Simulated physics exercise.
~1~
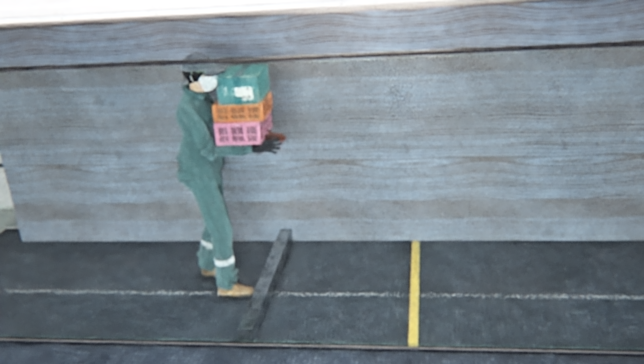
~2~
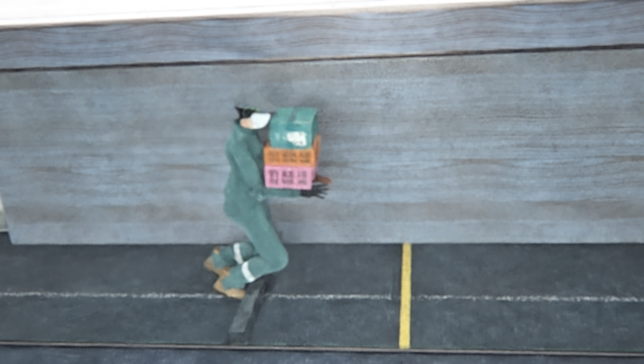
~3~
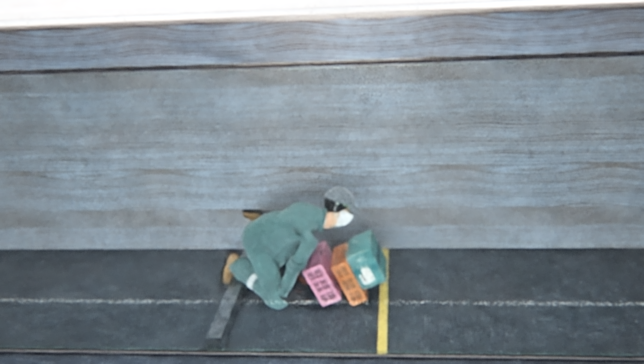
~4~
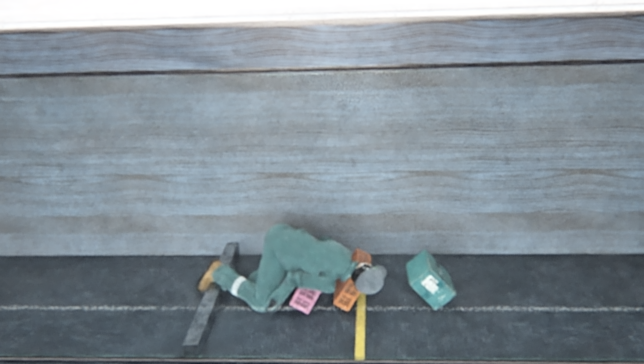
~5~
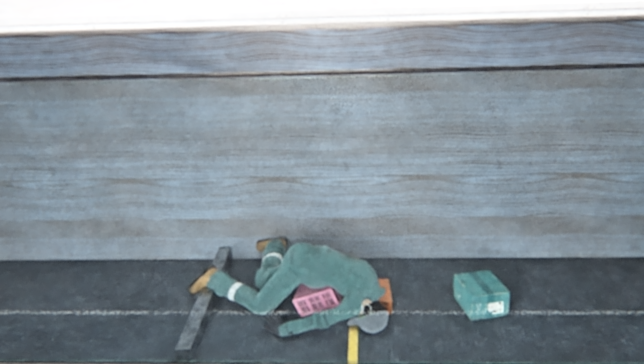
A person in green carrying a stack of crates and a teal box tripped over a dark bar and pitched forward, spilling the load, and ended face down with the pink crate short of the yellow line and the orange crate and teal box past it.
